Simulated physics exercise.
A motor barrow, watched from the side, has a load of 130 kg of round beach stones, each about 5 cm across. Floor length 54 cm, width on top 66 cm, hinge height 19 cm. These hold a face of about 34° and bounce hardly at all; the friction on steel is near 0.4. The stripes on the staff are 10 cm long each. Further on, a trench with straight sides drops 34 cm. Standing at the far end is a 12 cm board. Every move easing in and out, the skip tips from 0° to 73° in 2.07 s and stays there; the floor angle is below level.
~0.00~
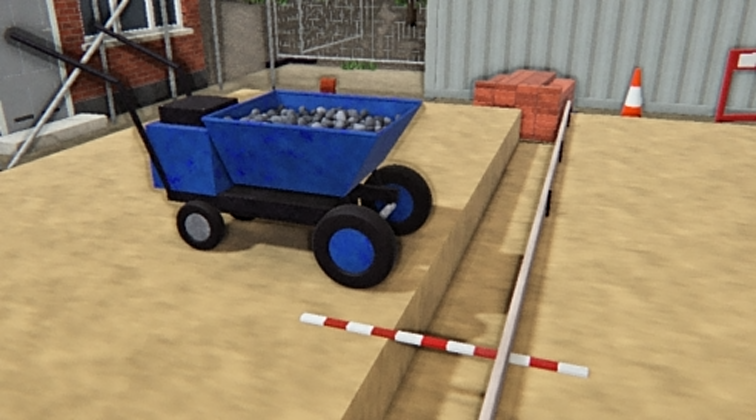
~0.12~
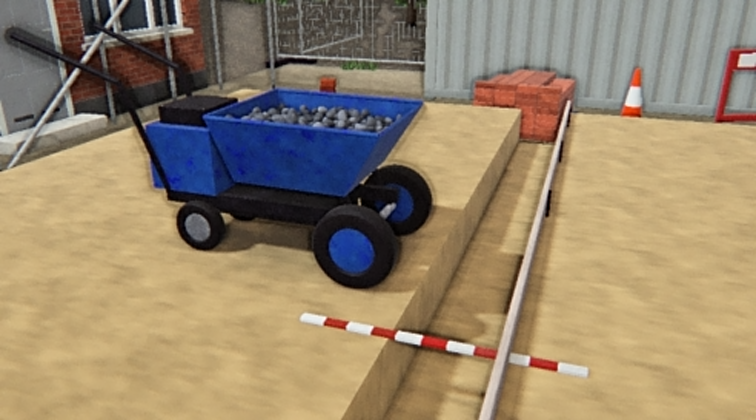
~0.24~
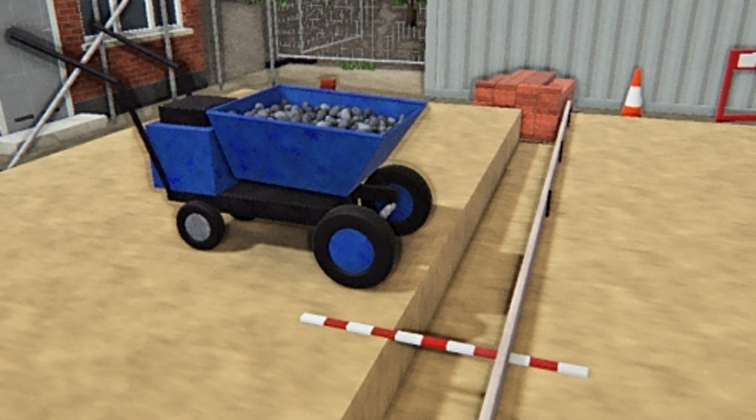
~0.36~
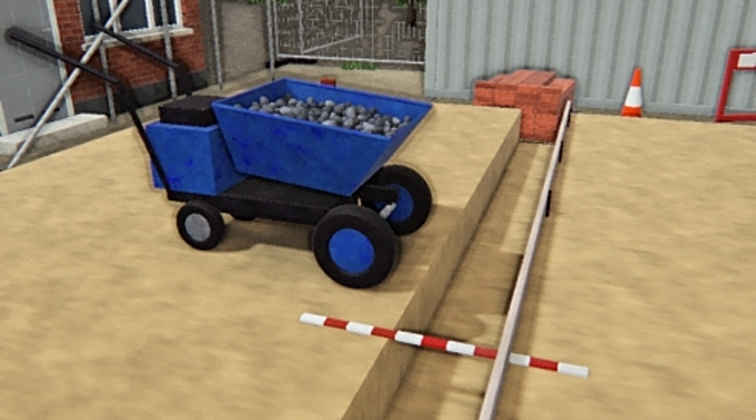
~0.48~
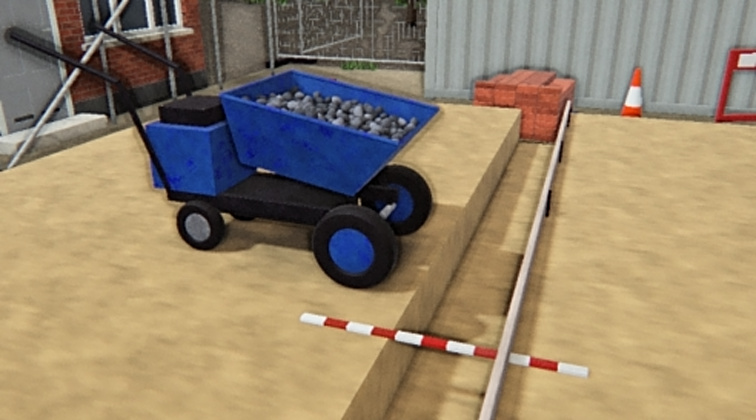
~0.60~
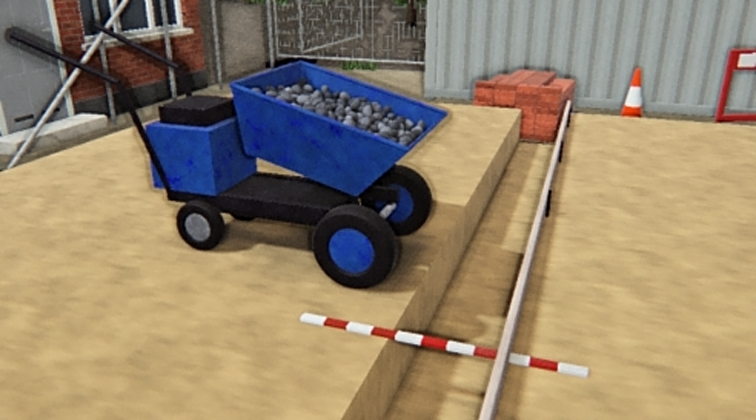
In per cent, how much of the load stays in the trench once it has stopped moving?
I would say about 61 per cent.
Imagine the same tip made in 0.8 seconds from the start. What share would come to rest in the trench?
That works out at about 45 in a hundred.
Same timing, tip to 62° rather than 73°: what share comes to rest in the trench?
Close to 50 per cent then.
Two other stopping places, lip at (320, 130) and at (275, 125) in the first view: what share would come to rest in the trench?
It'd be around 100 per cent and after that around 80 per cent.
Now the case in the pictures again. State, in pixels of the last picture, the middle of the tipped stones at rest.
The middle should be near (506, 324).
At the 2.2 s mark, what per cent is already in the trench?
Roughly 30 percent of the load.
After 1.5 s the floor is at 61°; 98 % in the skip, 2 % in the trench; the foremost stones are at (504, 243).
After 2.2 s the floor is at 73°; 39 % in the skip, 29 % in the trench, 32 % past the trench; the foremost stones are at (673, 321).
After 2.5 s the floor is at 73°; 19 % in the skip, 42 % in the trench, 39 % past the trench; the foremost stones are at (749, 322).
After 4.5 s the floor is at 73°; 0 % in the skip, 61 % in the trench, 39 % past the trench; the foremost stones are past the picture's edge.
